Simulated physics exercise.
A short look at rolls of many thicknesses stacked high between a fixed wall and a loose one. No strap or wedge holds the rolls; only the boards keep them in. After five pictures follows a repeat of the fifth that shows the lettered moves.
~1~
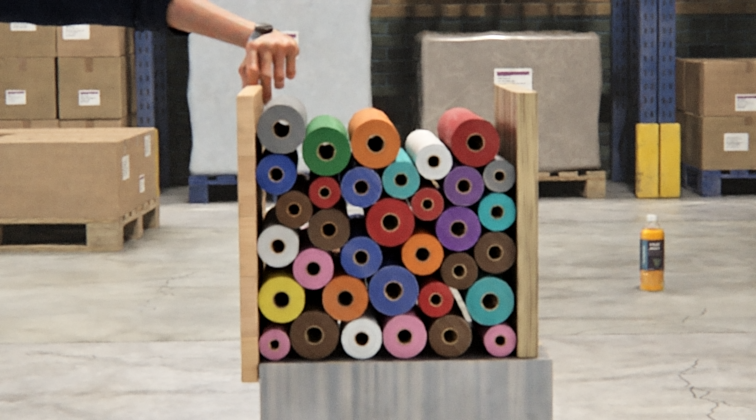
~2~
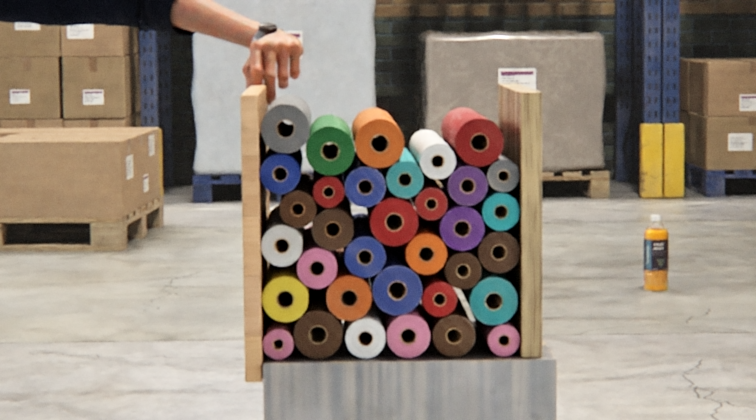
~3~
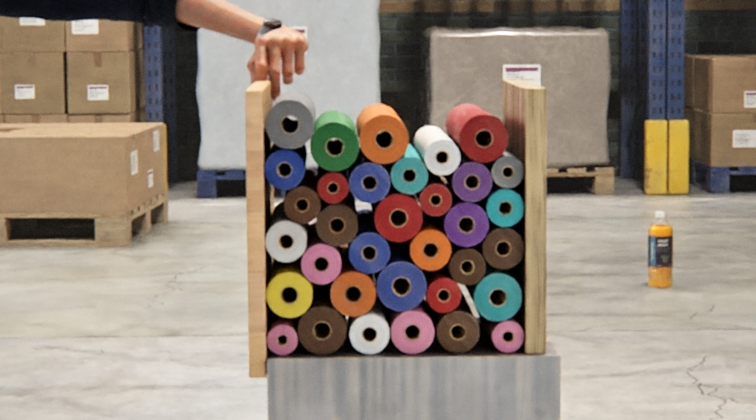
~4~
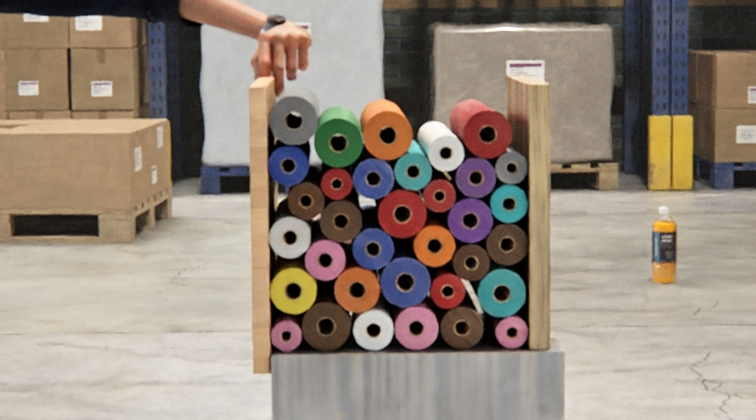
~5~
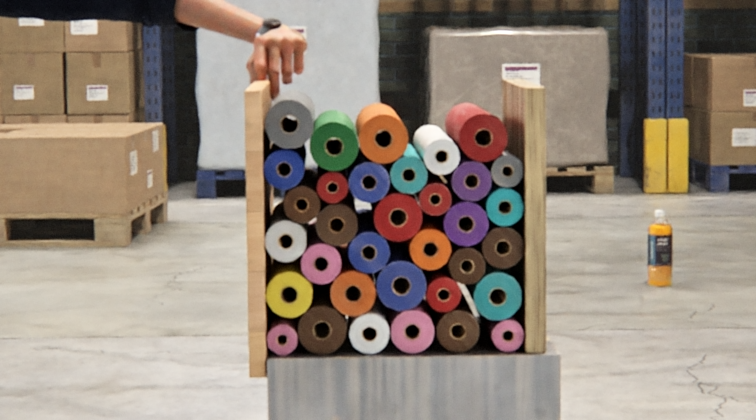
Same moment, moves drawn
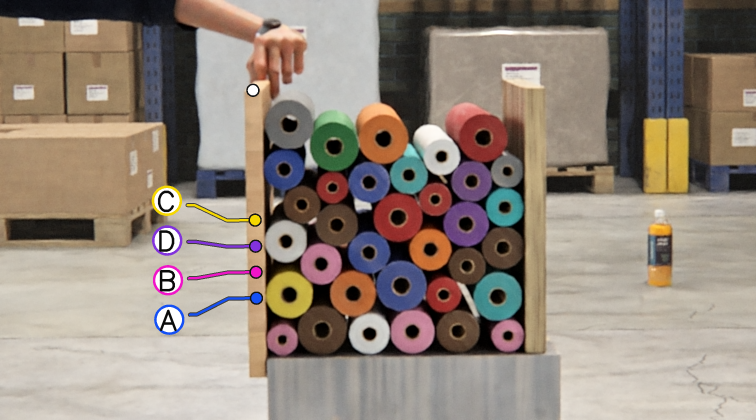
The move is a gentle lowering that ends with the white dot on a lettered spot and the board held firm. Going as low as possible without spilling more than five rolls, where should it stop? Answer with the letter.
Lower it to B and no more.
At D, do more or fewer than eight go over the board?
It loses fewer than eight.
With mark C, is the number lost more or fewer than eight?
At C, fewer than eight.
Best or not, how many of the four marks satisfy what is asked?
The number is three.
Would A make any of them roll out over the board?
At A: Yes.
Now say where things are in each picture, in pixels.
In the first frame, a purple roll (458, 229); a green roll (326, 152); a white roll (434, 162).
In the second frame, a white roll (438, 161); side board (257, 222).
In the third frame, a pink roll (282, 340); a pink roll (508, 336).
In the fourth frame, a pink roll (325, 260); an orange roll (435, 246).
In the fifth frame, a purple roll (466, 224); a green roll (334, 147); a white roll (442, 157).
On the marked copy, A at (257, 298); B at (256, 273); C at (255, 220); D at (256, 246); the white dot at (253, 90).
Following B. Soon after the start, top of the board (263, 168).
Later, top of the board (265, 255).
In the end, top of the board (265, 271), two out over the board.
As for the rest, A six out over the board; C two out over the board; D two out over the board.
